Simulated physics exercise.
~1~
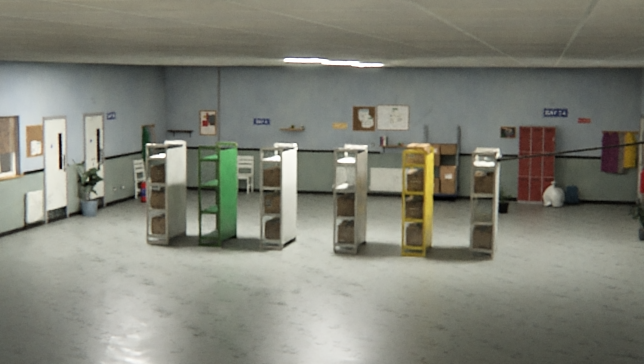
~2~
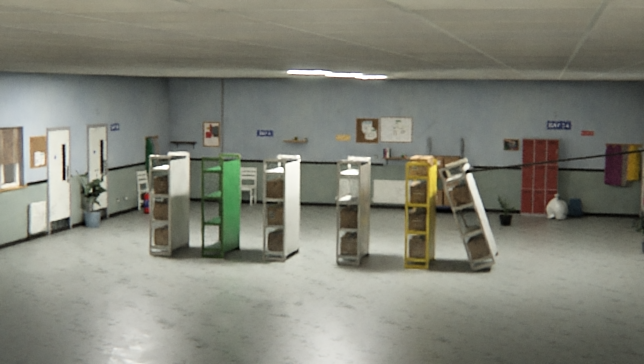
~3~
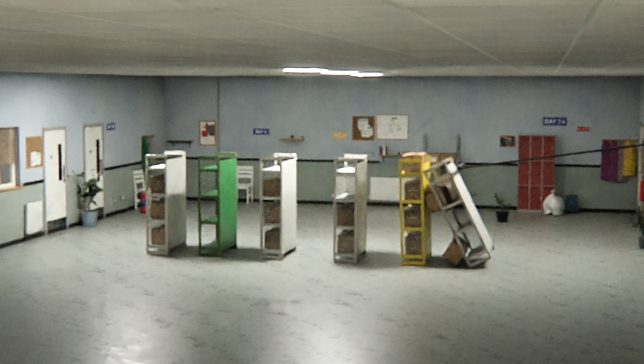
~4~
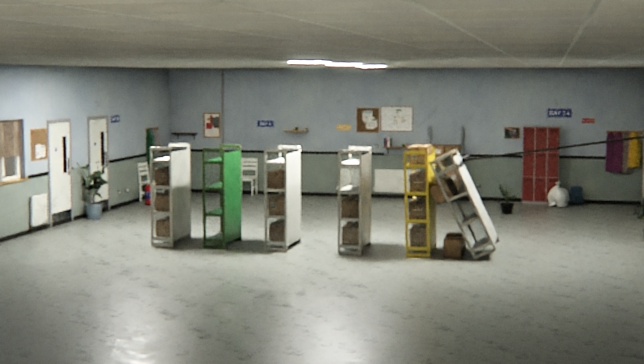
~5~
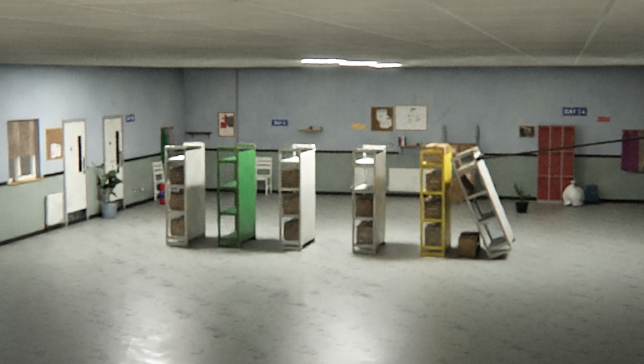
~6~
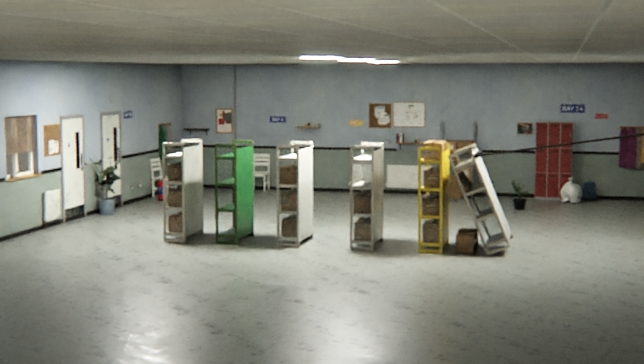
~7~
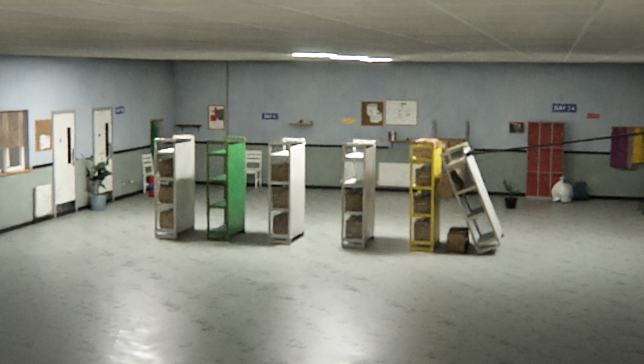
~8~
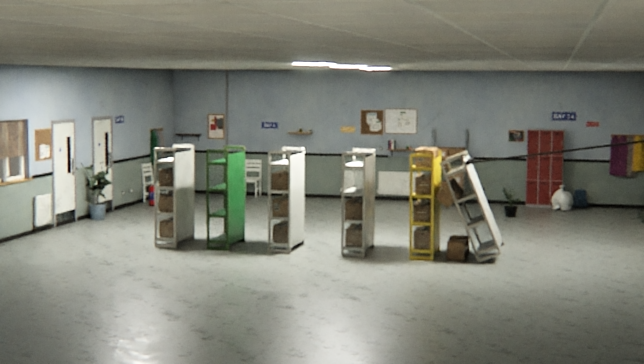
In a large room, a pole tips the rightmost shelf against the yellow one, which stays standing.
